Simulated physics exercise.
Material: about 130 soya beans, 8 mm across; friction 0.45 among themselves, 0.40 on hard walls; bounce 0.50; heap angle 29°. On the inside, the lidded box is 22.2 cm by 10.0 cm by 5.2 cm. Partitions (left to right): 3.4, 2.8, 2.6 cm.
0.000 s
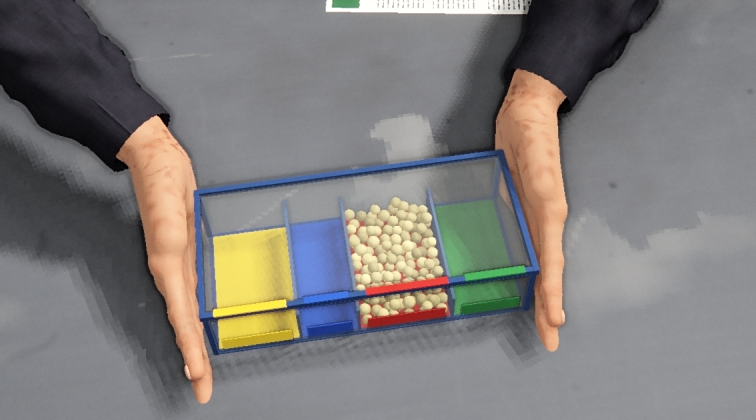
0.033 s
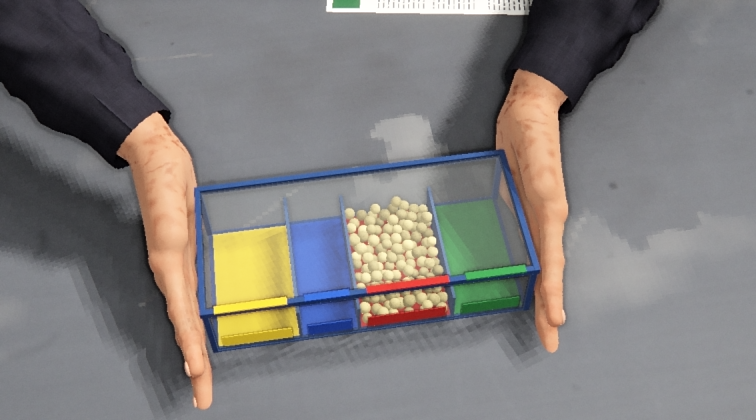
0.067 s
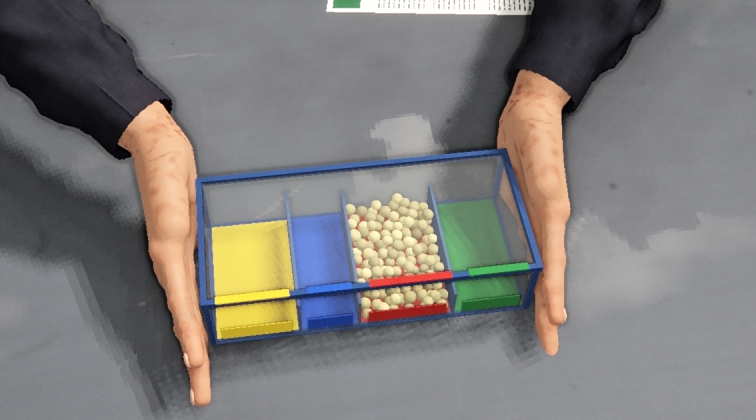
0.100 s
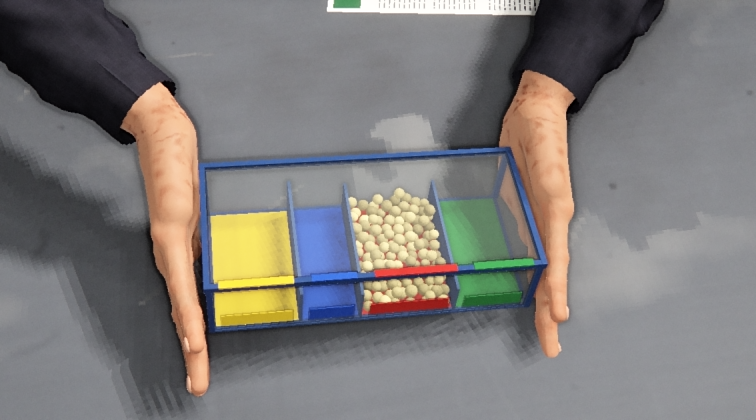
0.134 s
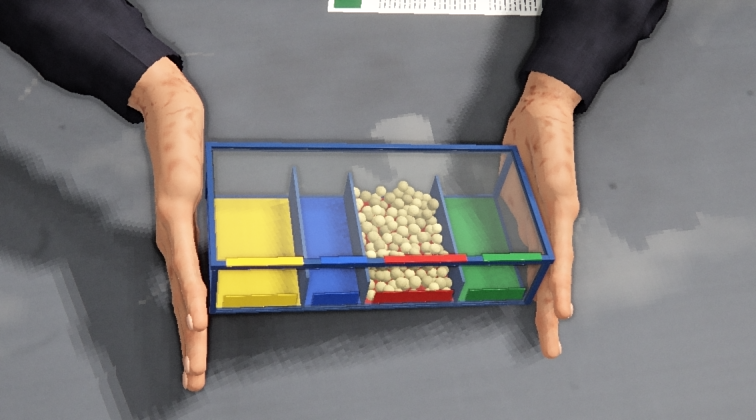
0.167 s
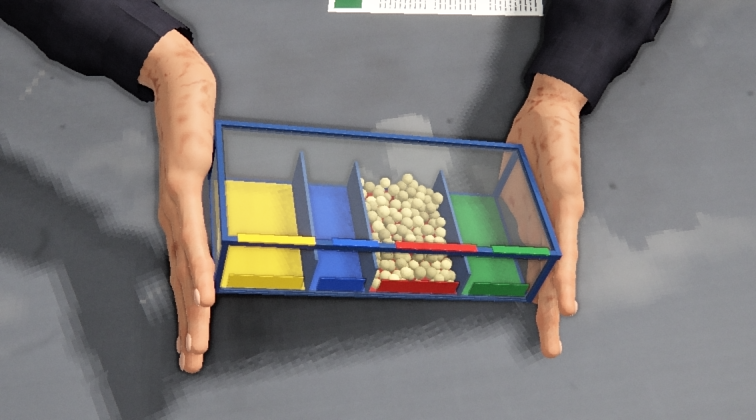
Two hands gradually tilt a clear lidded box with pale beans in its red section.
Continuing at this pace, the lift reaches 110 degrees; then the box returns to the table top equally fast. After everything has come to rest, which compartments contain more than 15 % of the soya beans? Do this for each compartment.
Outcome: Red: Fails; blue: Fails; green: Succeeds; yellow: Fails.
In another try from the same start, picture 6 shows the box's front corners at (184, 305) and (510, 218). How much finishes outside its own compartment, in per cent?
Something like 95 in a hundred.
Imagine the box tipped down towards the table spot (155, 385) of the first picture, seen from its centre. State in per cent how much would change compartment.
The share comes to about 95 in a hundred.
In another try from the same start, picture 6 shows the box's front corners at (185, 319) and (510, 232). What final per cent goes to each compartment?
Each compartment ends like this: Red 0 per cent, blue 5 per cent, green 0 per cent, yellow 95 per cent.
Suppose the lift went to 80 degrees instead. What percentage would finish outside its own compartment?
Result: Some 40 %.
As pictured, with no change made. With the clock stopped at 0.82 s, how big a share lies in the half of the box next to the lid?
Roughly 80 per cent.
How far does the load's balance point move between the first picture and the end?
Measured shift: Some 6.5 cm.
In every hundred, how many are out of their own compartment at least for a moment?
100 per cent, give or take.
After 0.82 s, tilt 110 degrees; red 50 %, green 50 %.
After 1.26 s, tilt 48 degrees; green 100 %.
After 1.77 s, tilt 0 degrees; green 100 %.
In the end, at 2.2 s, red 0 %, blue 0 %, green 100 %, yellow 0 %.
